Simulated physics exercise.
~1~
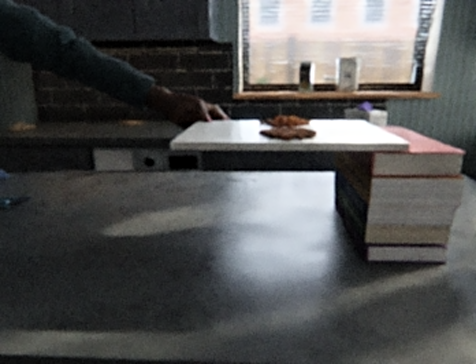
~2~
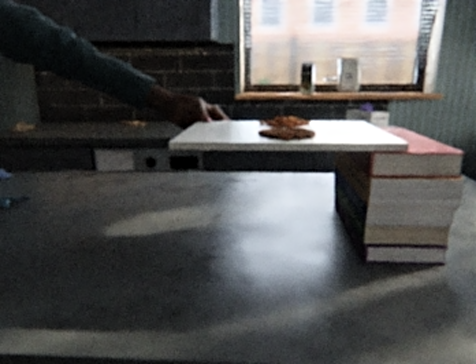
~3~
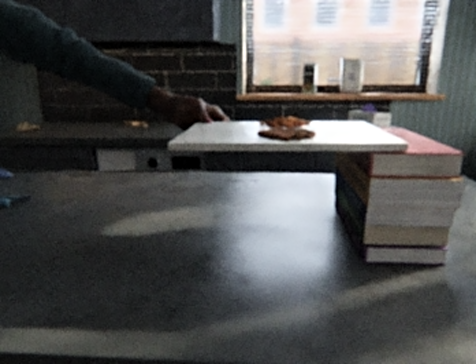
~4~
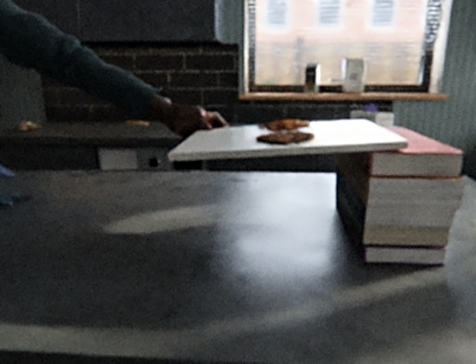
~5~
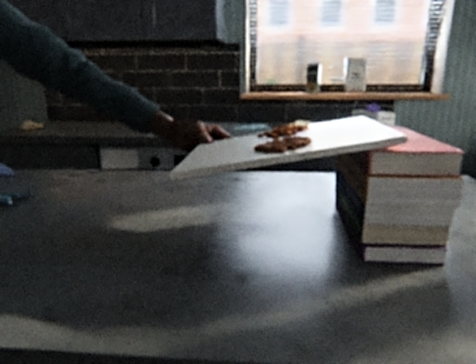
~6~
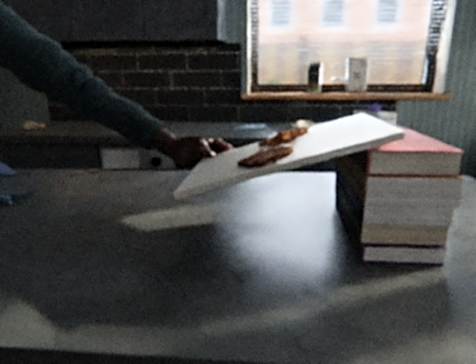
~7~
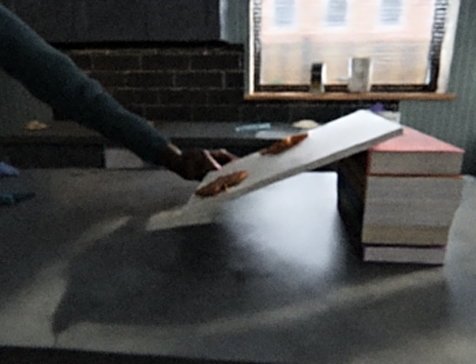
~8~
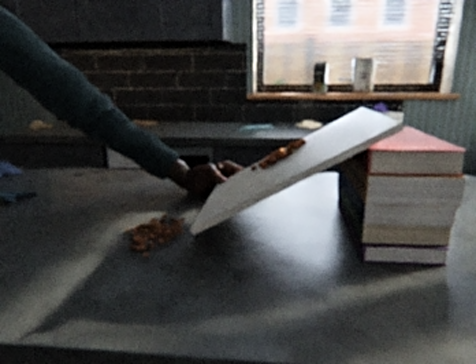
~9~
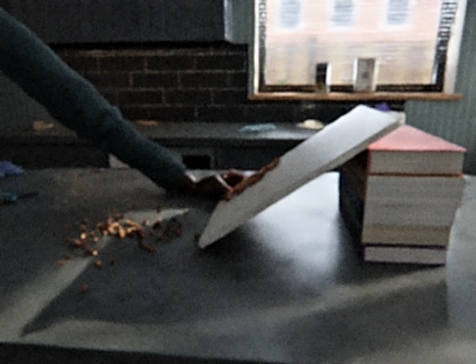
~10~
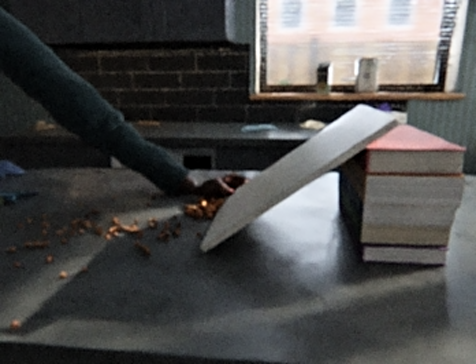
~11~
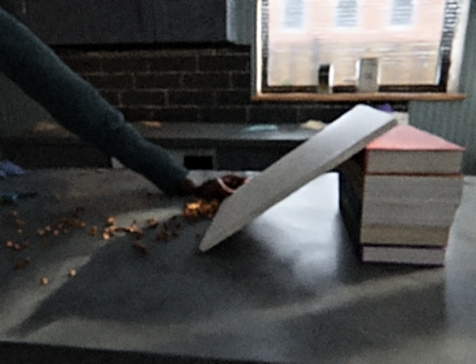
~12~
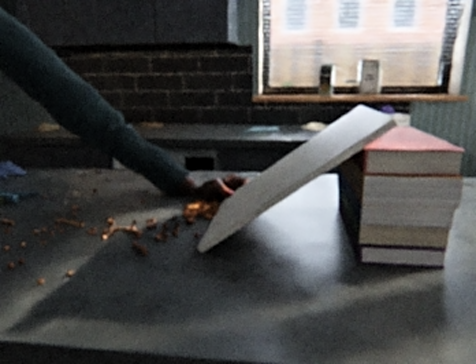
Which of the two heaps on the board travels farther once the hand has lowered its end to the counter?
The front heap goes farther, scattering out to the left across the counter, while the back heap mostly stops at the foot of the board.
White board tilting against stacked books as a hand lowers it, front brown heap scattering left, back heap settling at its foot.
